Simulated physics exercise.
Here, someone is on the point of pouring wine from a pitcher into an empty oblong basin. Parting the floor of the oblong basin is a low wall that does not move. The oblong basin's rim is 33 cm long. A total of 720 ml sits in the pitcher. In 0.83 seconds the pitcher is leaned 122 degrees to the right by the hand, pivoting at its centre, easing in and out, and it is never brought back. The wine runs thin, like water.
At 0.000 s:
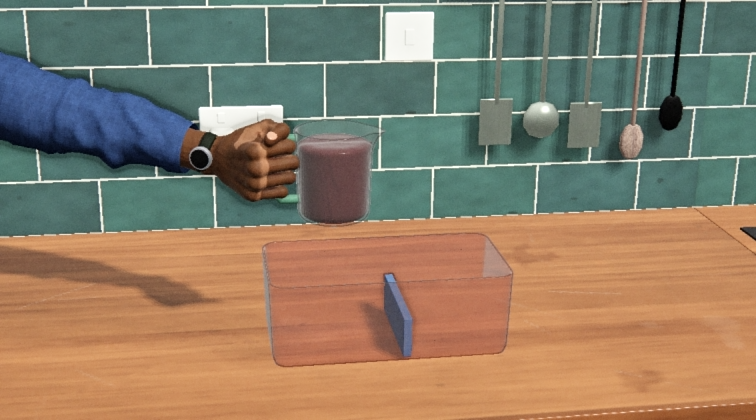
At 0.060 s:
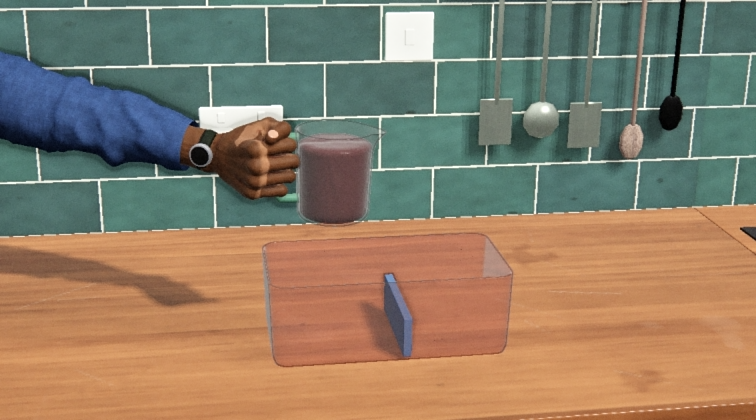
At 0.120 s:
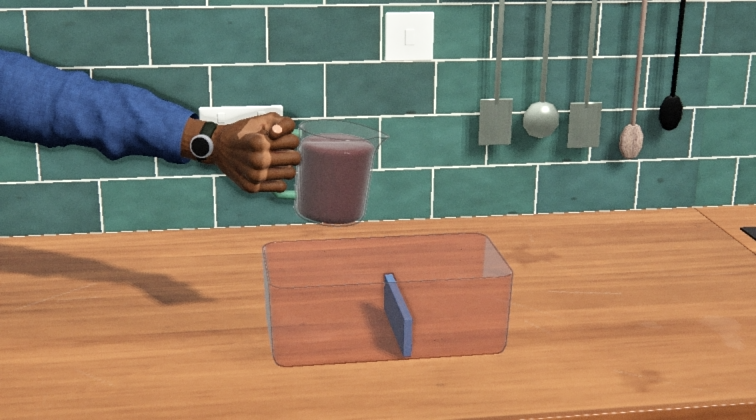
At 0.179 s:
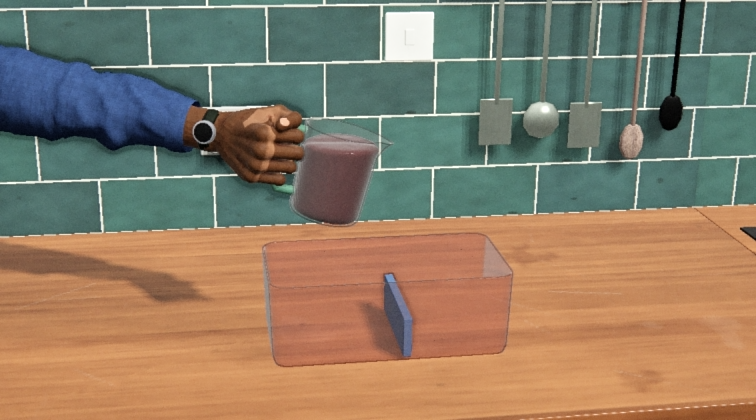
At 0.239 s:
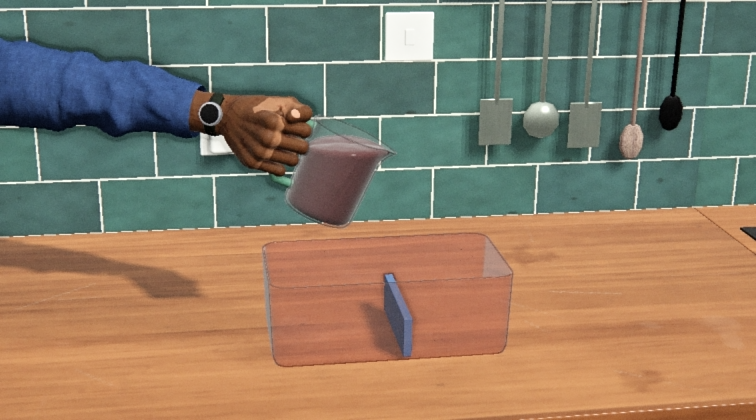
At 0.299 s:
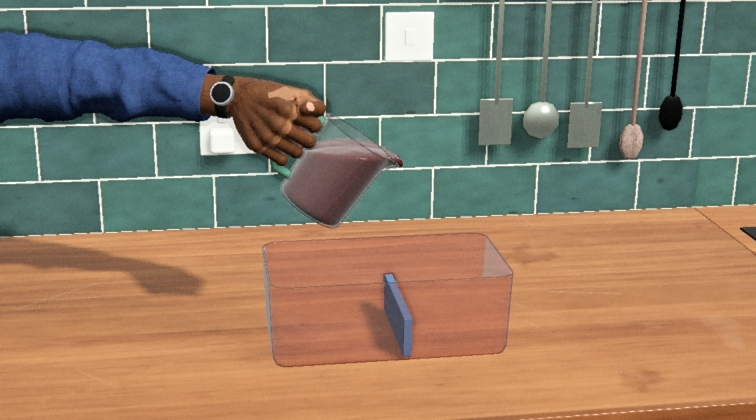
A dark-skinned hand in a blue sleeve and black watch reaches from the left in a kitchen, seen from the front and slightly above, holding a clear pitcher of dusky purple-red wine. Below, a see-through oblong basin with a low blue wall inside stands on a wooden counter before green tiles and hanging utensils. The hand tilts the pitcher steadily rightward until wine reaches its lip, while the camera stays still.
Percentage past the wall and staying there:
76 percent.
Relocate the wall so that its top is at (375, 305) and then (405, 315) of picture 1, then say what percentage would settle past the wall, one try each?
Respectively close to 90 and 70 %.
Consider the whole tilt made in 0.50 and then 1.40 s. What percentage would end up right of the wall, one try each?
First 65, then 85 per cent.
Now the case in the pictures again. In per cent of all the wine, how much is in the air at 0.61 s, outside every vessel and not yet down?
Some 24 per cent.
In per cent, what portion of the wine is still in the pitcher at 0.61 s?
Some 50 % of it is still there.
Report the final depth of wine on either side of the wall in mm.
Left roughly 6 mm; right roughly 26 mm.
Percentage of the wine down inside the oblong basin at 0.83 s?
Around 88 per cent of the whole.
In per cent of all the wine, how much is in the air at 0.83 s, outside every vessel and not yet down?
I'd put it at about 7 per cent of the liquid.
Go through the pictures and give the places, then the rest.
In the first frame, tilt 0°; pouring edge (385, 129); surface from (297, 143) to (372, 140); the oblong basin's rim runs from (266, 266) to (499, 255); the wall's top is at (398, 297).
In the second frame, tilt 2°; pouring edge (386, 131); surface from (297, 143) to (372, 141).
In the third frame, tilt 6°; pouring edge (389, 135); surface from (300, 142) to (375, 142).
In the fourth frame, tilt 14°; pouring edge (393, 142); surface from (303, 143) to (379, 144).
In the fifth frame, tilt 23°; pouring edge (397, 152); surface from (302, 156) to (390, 147).
In the sixth frame, tilt 35°; pouring edge (399, 165); surface from (297, 161) to (395, 158); 1 per cent is over the edge.
By 0.61 s the tilt is 102° and 49 per cent is still to pour, 0 is left of the wall and 28 right of it.
By 0.83 s the tilt is 122° and 4 per cent is still to pour, 14 is left of the wall and 75 right of it.
By 1.07 s the tilt is 122° and 0 per cent is still to pour, 22 is left of the wall and 76 right of it.
By 1.33 s the tilt is 122° and 0 per cent is still to pour, 22 is left of the wall and 76 right of it.
At rest 22 per cent lies left of the wall, 76 right of it and 2 outside.
